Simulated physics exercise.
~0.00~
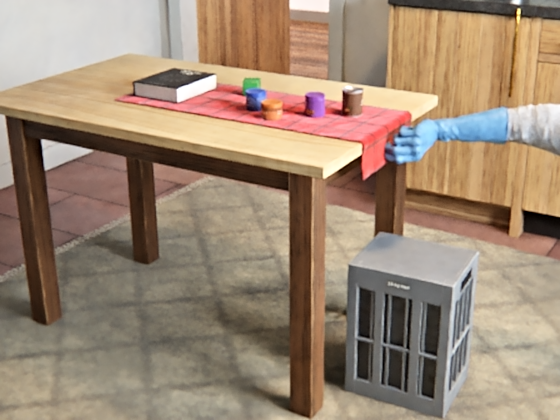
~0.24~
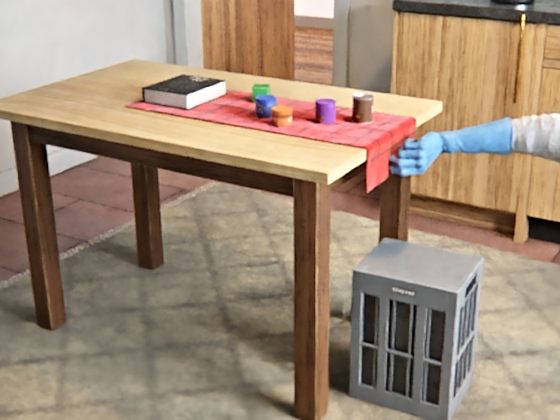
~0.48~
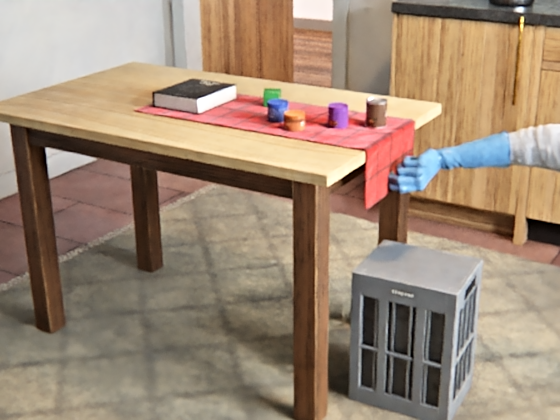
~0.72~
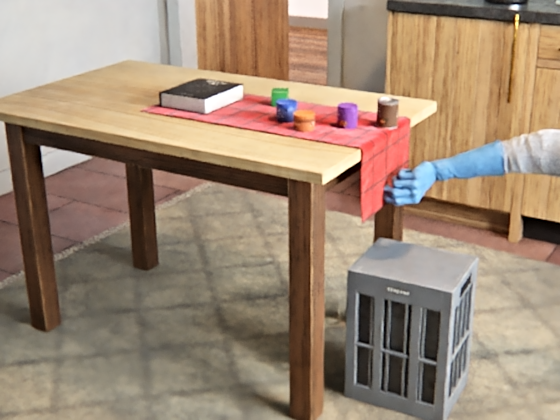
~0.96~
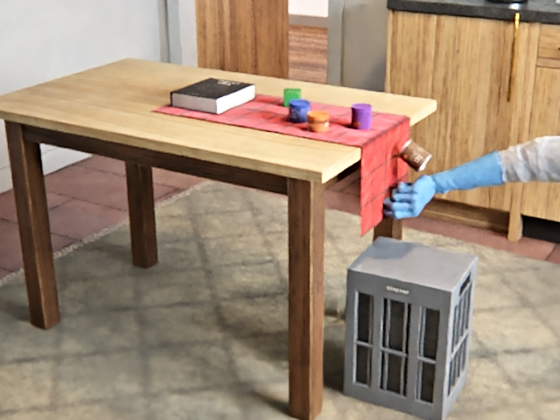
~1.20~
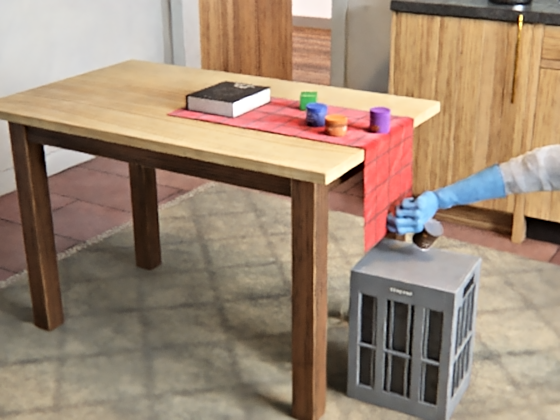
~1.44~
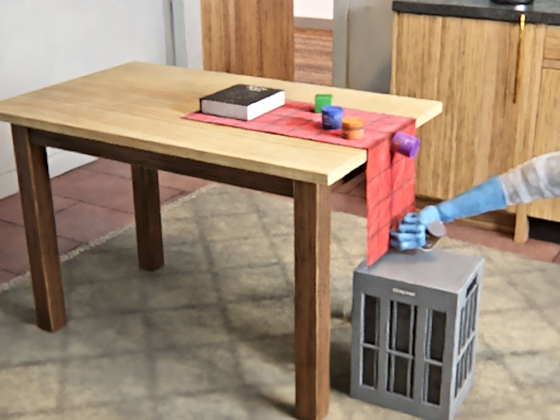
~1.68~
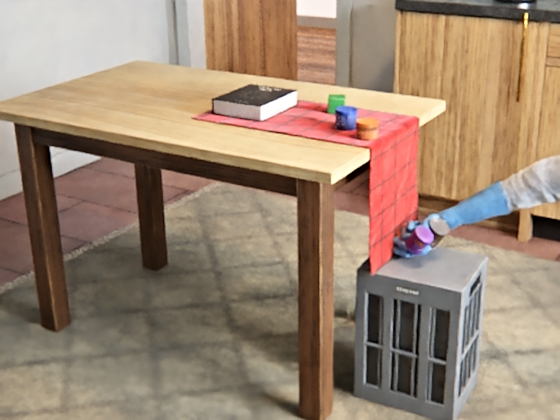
A red tea towel carrying a book and five small things was pulled rightward over the table's end by a blue-gloved hand, until first the brown can and then the purple pot dropped onto the grey crate, leaving three pots and the book on the table.
